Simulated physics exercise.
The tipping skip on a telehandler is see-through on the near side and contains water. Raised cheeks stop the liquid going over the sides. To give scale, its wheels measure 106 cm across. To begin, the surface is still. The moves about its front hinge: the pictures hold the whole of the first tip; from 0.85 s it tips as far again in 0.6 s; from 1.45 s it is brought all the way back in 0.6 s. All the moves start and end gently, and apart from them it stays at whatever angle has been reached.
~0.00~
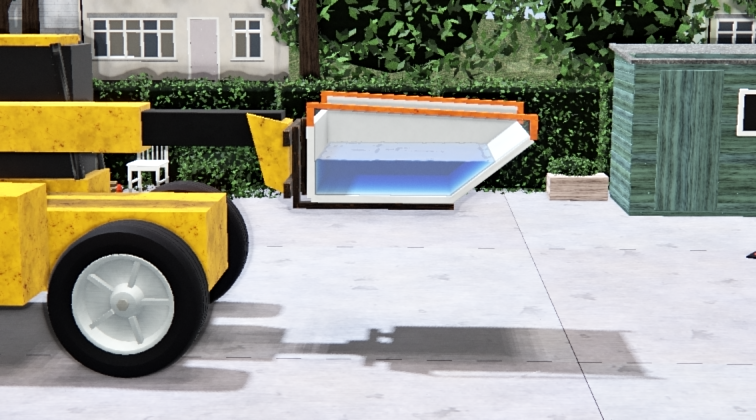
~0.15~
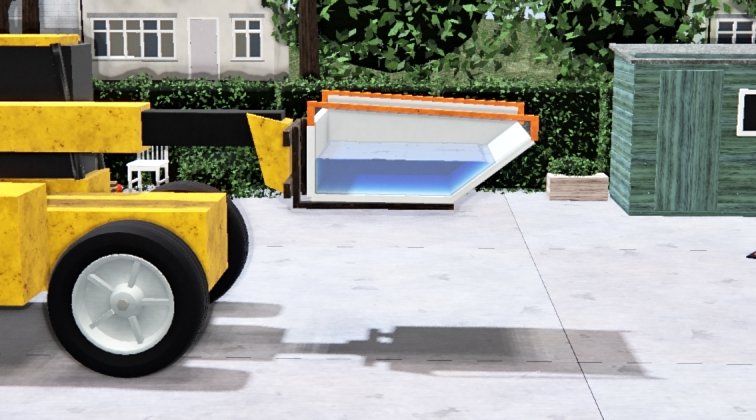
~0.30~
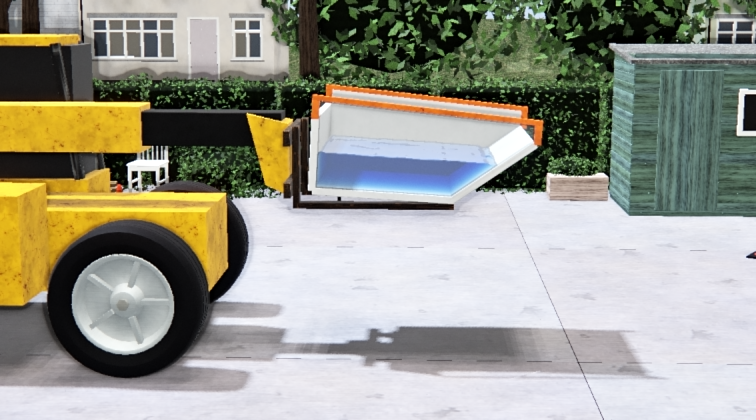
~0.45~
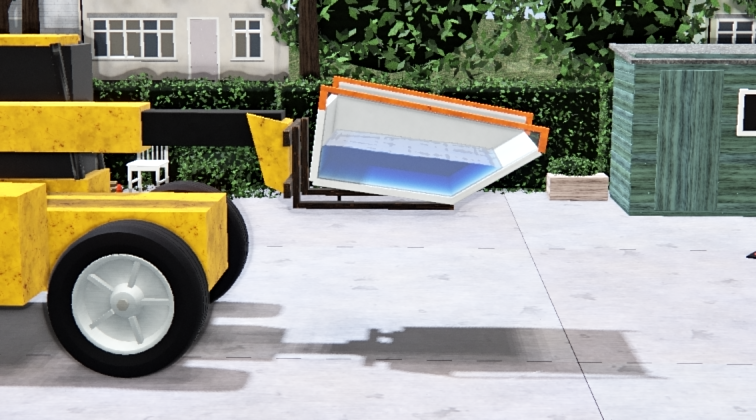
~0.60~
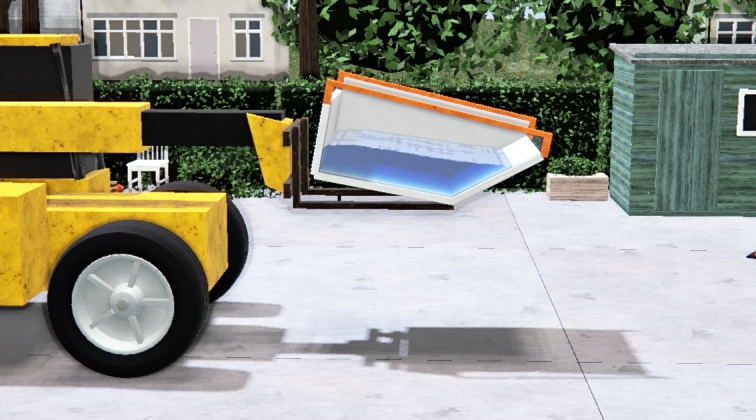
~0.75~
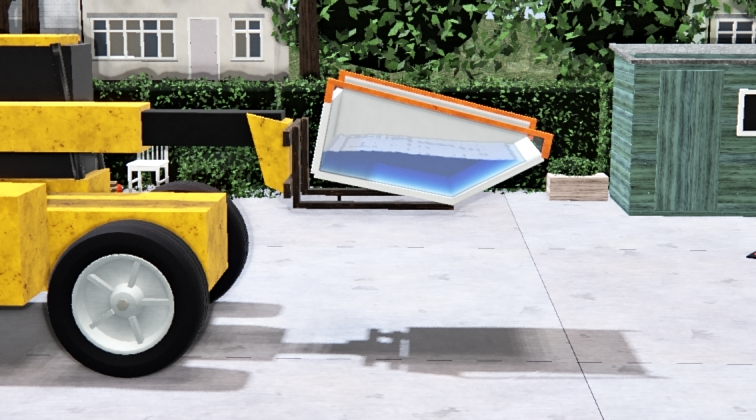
We see a yellow telehandler holding a see-through-sided, orange-rimmed skip of blue water; the skip, level at first, gently tilts nose down to the right, its back end rising, while the water shifts inside and the machine stays still.
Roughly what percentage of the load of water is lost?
About 33 per cent.
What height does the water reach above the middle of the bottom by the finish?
The depth there ends up near 18 cm.
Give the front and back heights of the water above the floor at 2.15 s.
Measured: Front = 22 cm, back = 0 cm.
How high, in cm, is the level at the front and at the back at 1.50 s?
Front reads 30 centimetres, back reads 2 centimetres.
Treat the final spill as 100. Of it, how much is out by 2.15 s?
By then about 90 per cent is out.
By 1.50 s the skip is at 22° forwards, the surface stands 3 cm at the back and 29 cm at the front; 11 per cent has gone, over the front.
By 2.15 s the surface stands 0 cm at the back and 23 cm at the front; 30 per cent has gone, over the front.
By 2.85 s the surface stands 41 cm at the back and 4 cm at the front; 30 per cent has gone, over the front.
By 4.93 s 33 per cent has gone, over the front, 102 of 305 litres.
